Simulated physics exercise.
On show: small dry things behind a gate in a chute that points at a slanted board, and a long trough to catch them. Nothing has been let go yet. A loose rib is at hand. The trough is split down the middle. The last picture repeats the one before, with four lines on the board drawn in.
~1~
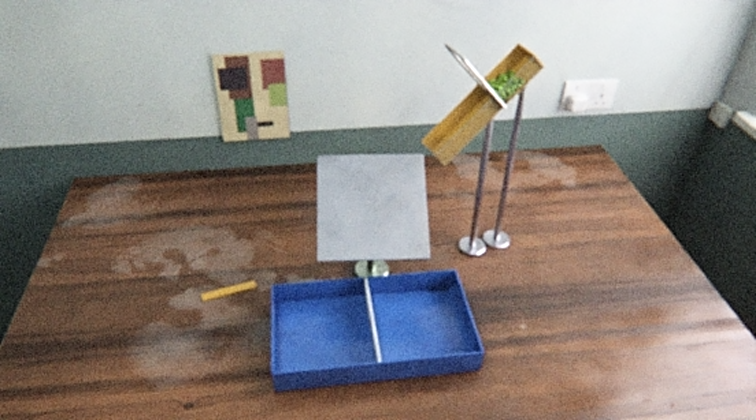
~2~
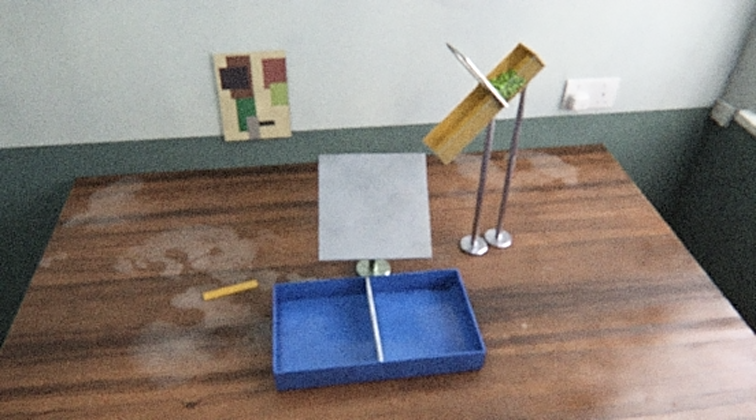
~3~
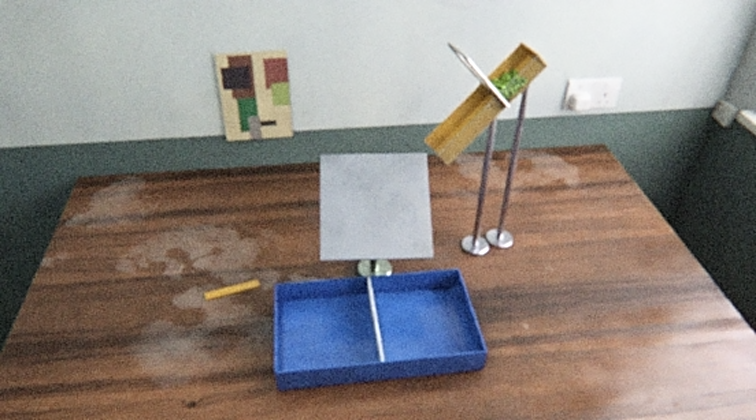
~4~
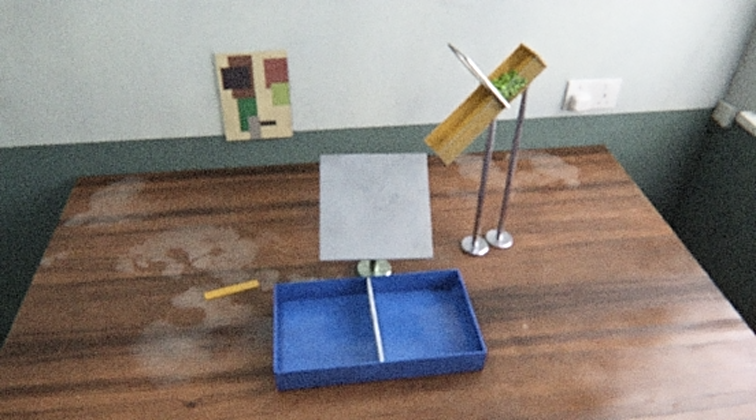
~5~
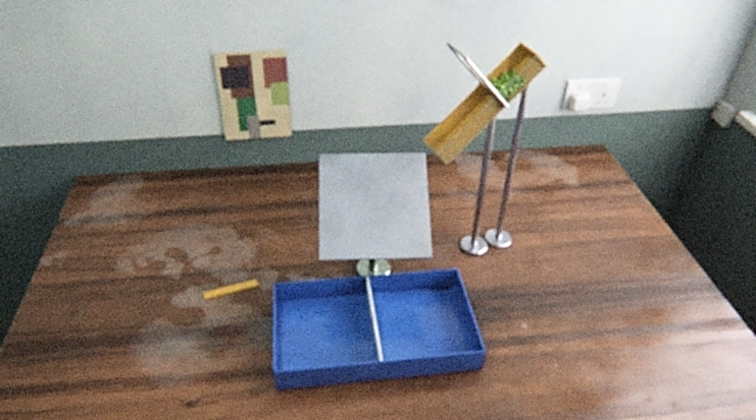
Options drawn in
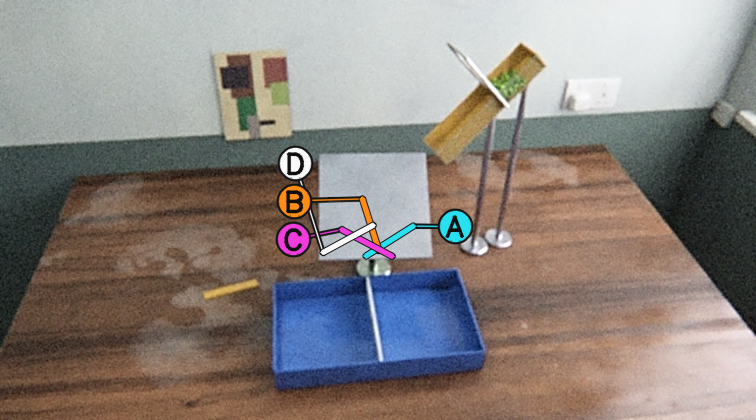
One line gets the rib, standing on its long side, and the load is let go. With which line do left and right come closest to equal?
D is best.
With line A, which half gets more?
Left.
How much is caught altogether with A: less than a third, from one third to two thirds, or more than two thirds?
Line A gives more than two thirds.
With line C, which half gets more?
Right.
On the marked copy, line A from (413, 226) to (366, 255); line B from (362, 198) to (378, 250); line C from (341, 229) to (392, 256); line D from (373, 225) to (323, 252).
With A, of what is caught, every piece in the left half, not one piece in the right.
With B, of what is caught, about a tenth in the left half, almost all in the right.
With C, of what is caught, about a tenth in the left half, almost all in the right.
With D, of what is caught, roughly two thirds in the left half, roughly a third in the right.
